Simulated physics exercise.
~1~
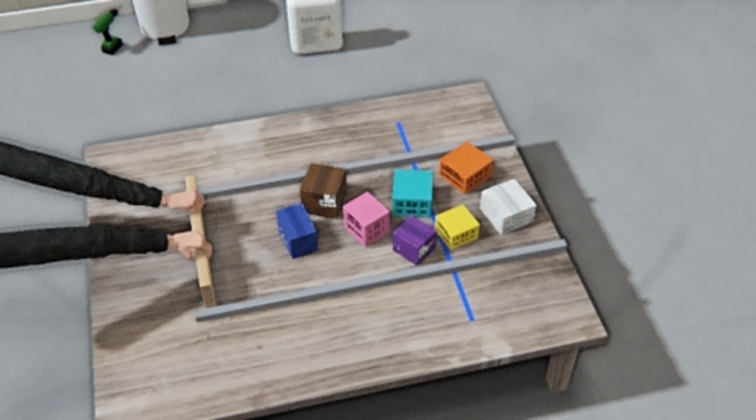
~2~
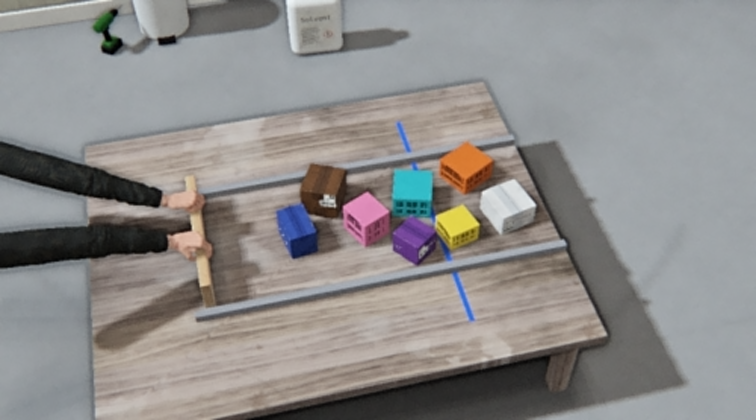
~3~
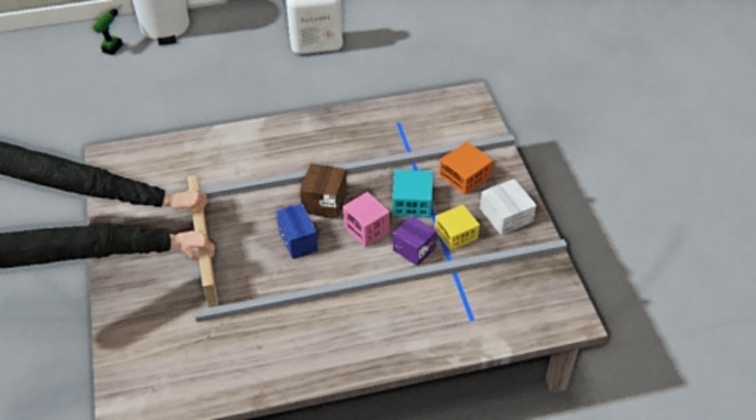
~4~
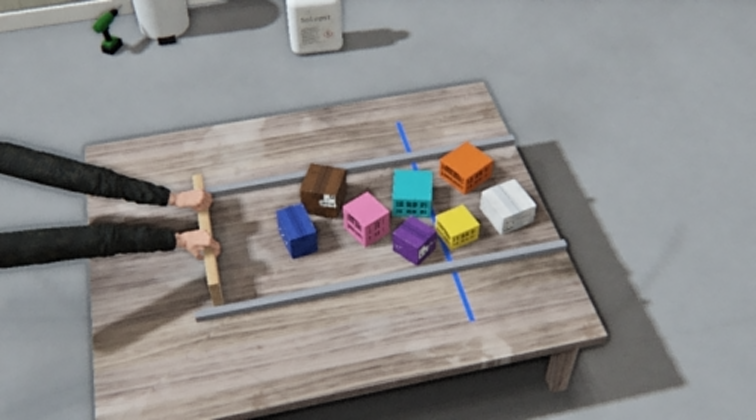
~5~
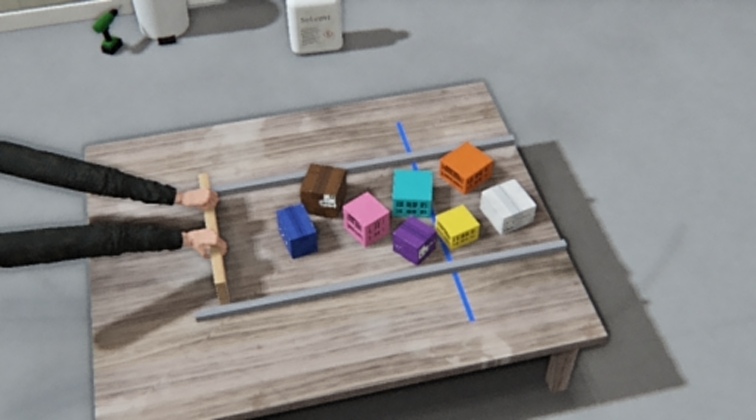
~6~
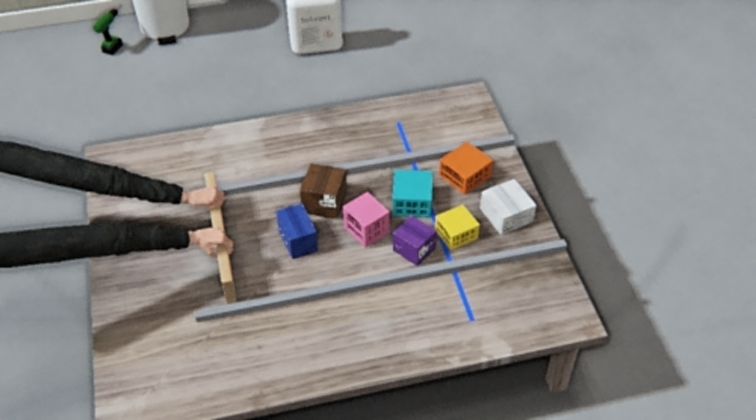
Two hands in dark sleeves reach in from the left and grip an upright-lying plank across a low wooden platform on a grey floor, seen from above at a slant by a still camera. Between two grey battens sit blue, brown, pink, teal, purple, yellow, orange and white boxes, with blue tape crossing beneath them. The hands slide the plank slowly a short way right, while the boxes stay still.
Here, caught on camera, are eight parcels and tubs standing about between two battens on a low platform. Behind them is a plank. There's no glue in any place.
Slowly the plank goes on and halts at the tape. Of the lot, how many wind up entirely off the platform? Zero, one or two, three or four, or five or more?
Entirely off: Zero.
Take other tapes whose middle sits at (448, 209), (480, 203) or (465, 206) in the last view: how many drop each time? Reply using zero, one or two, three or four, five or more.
Result per tape, in order - none at all / 1 or 2 / one or two.
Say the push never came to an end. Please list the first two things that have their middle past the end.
First is the white parcel, followed by the yellow crate.
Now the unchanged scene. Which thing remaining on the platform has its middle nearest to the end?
The white parcel.
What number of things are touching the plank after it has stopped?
It touches 3.
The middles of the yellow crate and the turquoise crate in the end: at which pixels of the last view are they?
I'd put one close to (513, 232) and the other close to (480, 187).
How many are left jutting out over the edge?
I count 1 overhanging.
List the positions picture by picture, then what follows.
The first frame shows white parcel (508, 207); orange crate (466, 168); yellow crate (457, 227); plank (200, 241); tape (432, 212).
The second frame shows orange crate (466, 168); pink crate (367, 220).
The third frame shows yellow crate (457, 227); purple parcel (415, 241).
The fourth frame shows white parcel (508, 207); brown parcel (324, 191).
The fifth frame shows orange crate (466, 168); blue parcel (297, 231).
The sixth frame shows white parcel (508, 207); orange crate (466, 168); yellow crate (457, 227); plank (220, 237); tape (432, 212).
Soon after, none off yet; white parcel at rest near (508, 207); orange crate at rest near (466, 168); yellow crate at rest near (457, 227).
At rest, the number that fall off is zero.
